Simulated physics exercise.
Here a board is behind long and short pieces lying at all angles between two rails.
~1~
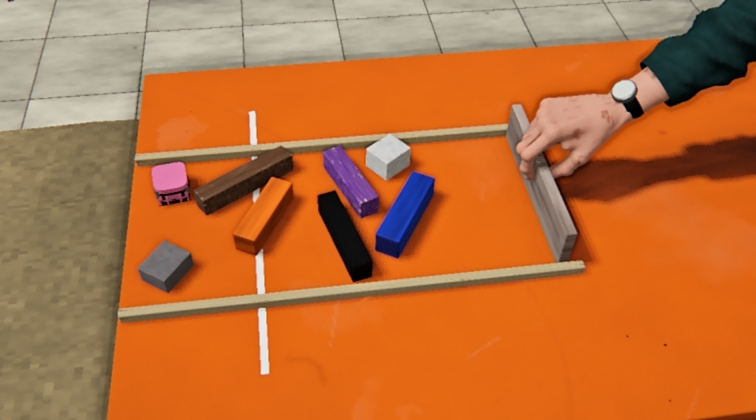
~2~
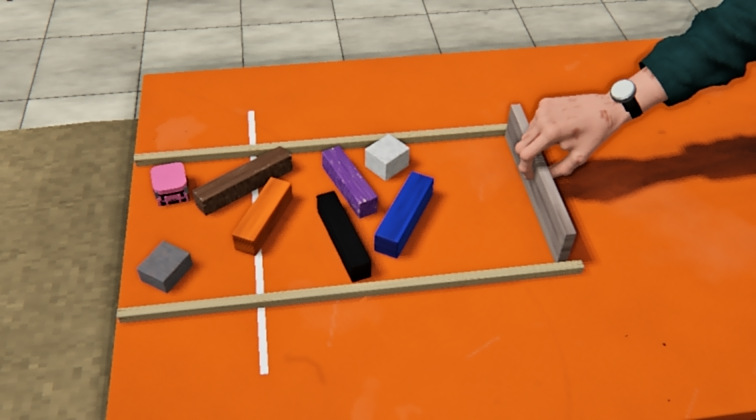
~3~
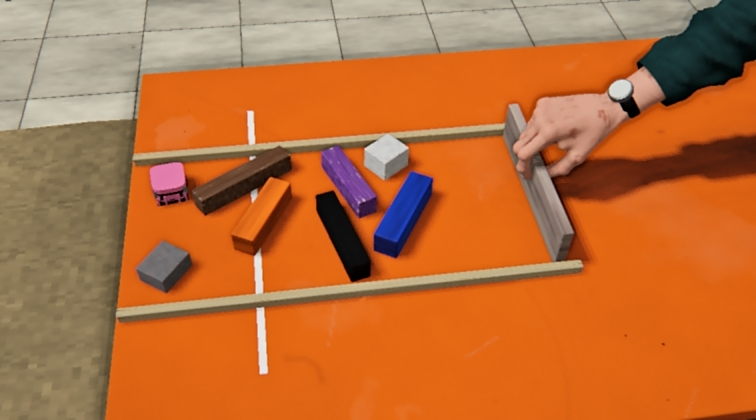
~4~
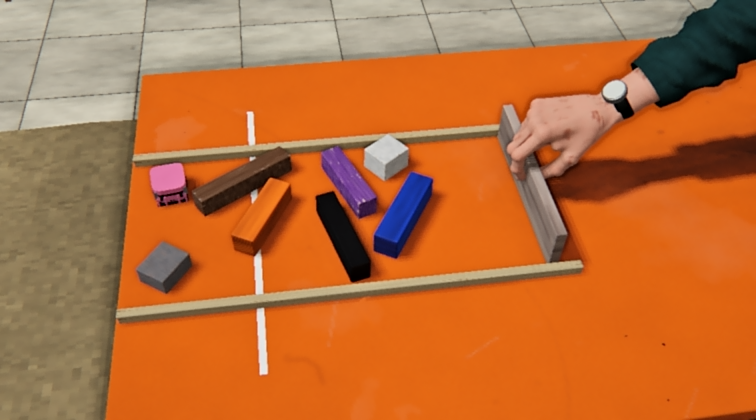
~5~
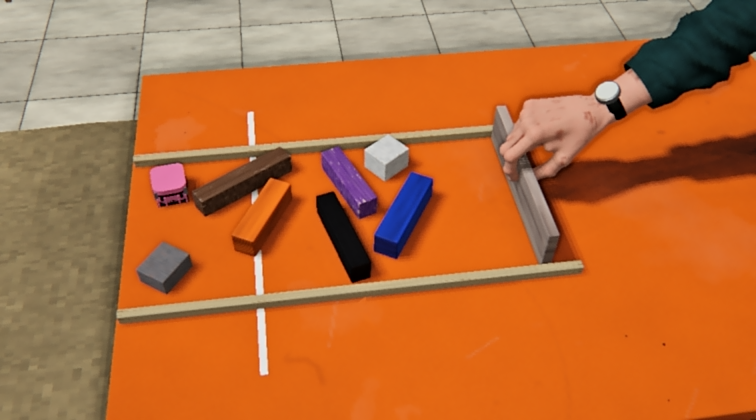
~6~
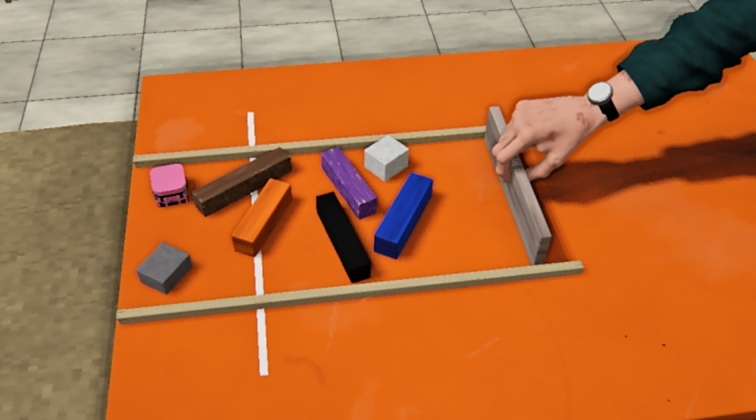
A hand slides a grey board slightly left between two rails, behind scattered coloured blocks.
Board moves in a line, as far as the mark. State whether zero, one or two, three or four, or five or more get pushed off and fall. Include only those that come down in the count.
Result: Zero pushed off and fallen.
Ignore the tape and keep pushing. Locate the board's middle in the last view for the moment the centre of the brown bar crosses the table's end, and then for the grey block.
Its middle is about (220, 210) and about (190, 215).
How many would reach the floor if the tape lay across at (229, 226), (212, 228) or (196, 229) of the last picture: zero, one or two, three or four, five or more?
Falls: Just one or two; one to two; three or four.
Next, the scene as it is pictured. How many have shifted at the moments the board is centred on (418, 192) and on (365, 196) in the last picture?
Counts: 2 and 4.
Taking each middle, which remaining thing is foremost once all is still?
Answer - the pink case.
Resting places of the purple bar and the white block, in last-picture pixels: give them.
Final positions: Near (212, 194); near (236, 164).
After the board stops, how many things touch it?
Looks like 2 of them, all told.
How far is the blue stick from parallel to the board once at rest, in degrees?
The angle is about 0 degrees.
Soon after, none off yet; grey block at rest near (165, 268); pink case at rest near (170, 186); brown bar at rest near (243, 181).
After that, none off yet; grey block at rest near (165, 268); pink case moving near (165, 184); brown bar displaced a little near (190, 197).
In the end, the number that fall off is zero.
